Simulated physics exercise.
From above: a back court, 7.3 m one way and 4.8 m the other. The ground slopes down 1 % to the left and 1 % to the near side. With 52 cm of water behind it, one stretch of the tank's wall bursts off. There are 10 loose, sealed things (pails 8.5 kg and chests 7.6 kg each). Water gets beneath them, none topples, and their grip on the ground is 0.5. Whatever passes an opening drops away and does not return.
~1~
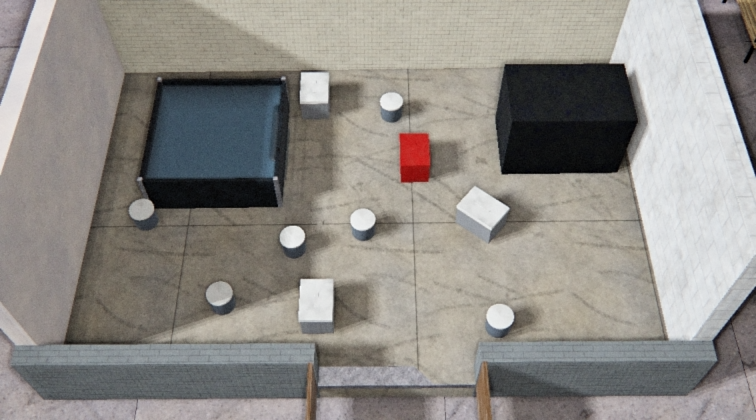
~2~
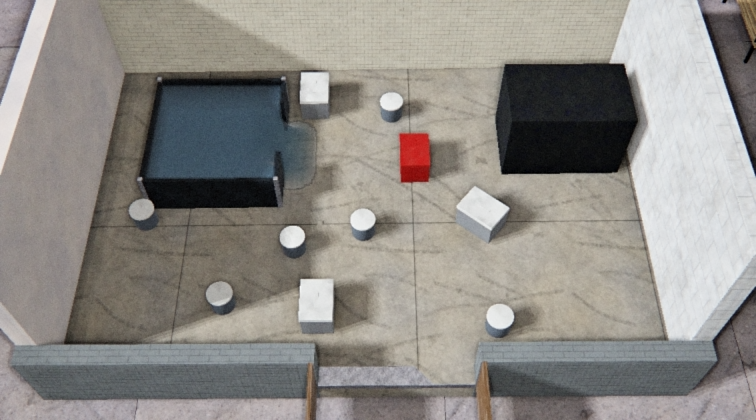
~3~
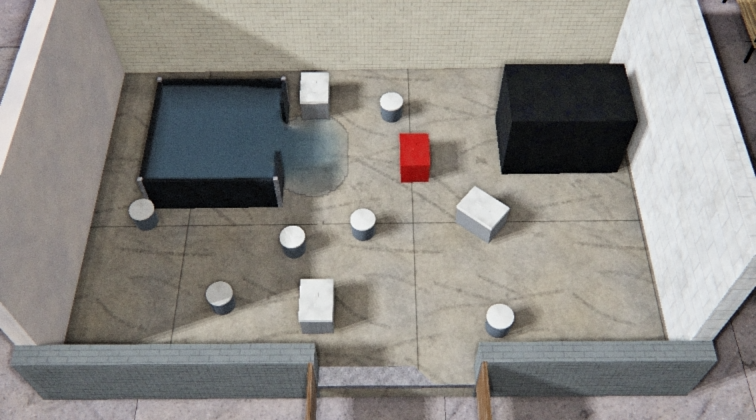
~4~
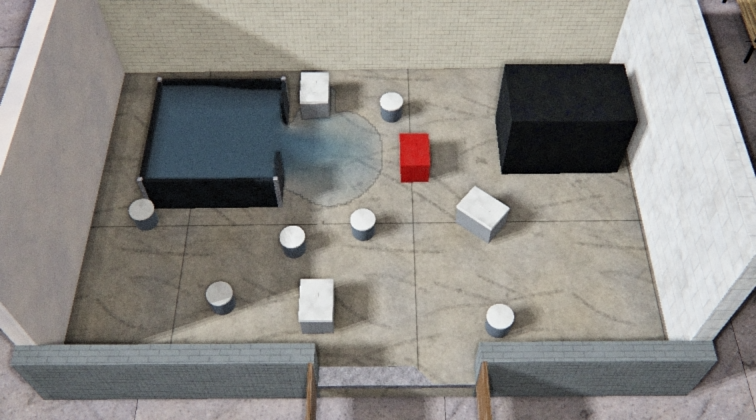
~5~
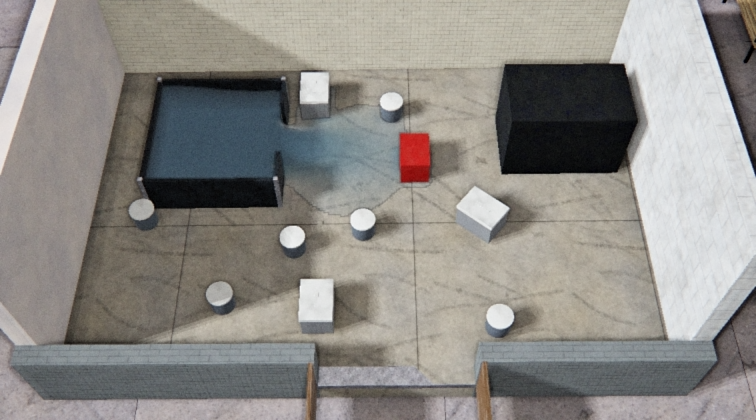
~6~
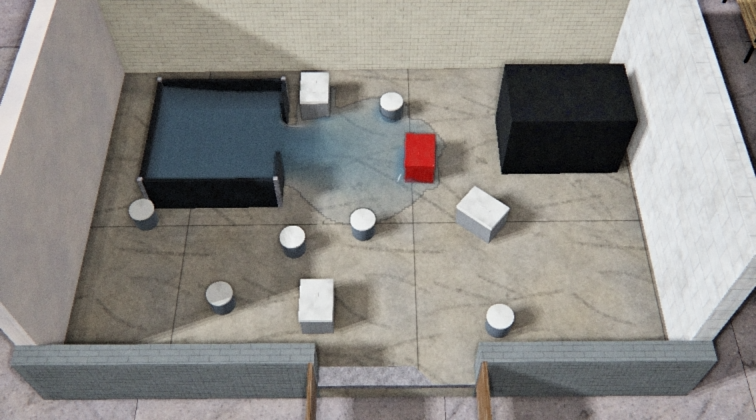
In this clip, water pours through a gap in the right side of a dark tank in a walled court and spreads rightward across the paved floor, reaching the red chest, which shifts slightly right while the other objects stay put.
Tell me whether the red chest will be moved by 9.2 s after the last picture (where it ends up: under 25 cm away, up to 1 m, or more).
Red chest gets carried off.
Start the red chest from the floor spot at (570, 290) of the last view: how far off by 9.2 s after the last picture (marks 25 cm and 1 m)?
It moves a short way.
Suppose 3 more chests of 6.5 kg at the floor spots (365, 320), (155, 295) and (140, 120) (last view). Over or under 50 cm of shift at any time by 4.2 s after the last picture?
In turn: Under, under, under.
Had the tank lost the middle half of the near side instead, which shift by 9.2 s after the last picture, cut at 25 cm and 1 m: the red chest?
In that case the red chest barely shifts.
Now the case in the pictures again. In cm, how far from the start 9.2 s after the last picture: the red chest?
Roughly 200 cm.
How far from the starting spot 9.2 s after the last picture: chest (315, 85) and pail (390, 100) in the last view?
In that order: 30 cm, 300 cm.
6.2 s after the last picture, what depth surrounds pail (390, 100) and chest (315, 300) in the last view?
Roughly 9 and 3 cm.
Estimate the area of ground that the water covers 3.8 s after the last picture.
Roughly 24 m2.
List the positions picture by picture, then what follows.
In the first picture, the red chest at (415, 149) rests on the ground; water covers 2.9 m2; 0 of 10 have shifted.
In the second picture, the red chest at (415, 149), on the bottom; 3.3 m2 under water; 0 of 10 have shifted.
In the third picture, the red chest at (415, 149) rests on the ground; 3.9 m2 under water; 0 of 10 have shifted.
In the fourth picture, the red chest at (415, 149) rests on the ground; 4.6 m2 under water; 0 of 10 have shifted.
In the fifth picture, the red chest at (415, 149) rests on the ground; 5.4 m2 under water; 0 of 10 have shifted.
In the sixth picture, the red chest at (420, 149) rests on the ground, 7 cm from its start; 6.2 m2 under water; 1 of 10 have shifted.
Then, 1.2 s after the last picture the red chest is near (524, 180), 1.5 m from its start, afloat; 0 of 10 are out; 1 afloat.
Then, 3.8 s after the last picture the red chest is near (622, 242), 2.9 m from its start, afloat; 0 of 10 are out; 3 afloat.
Then, 6.2 s after the last picture the red chest is near (605, 265), 2.9 m from its start, afloat; 0 of 10 are out; 2 afloat.
Then, 9.2 s after the last picture the red chest is near (522, 230), 1.9 m from its start, afloat; 0 of 10 are out; 2 afloat.
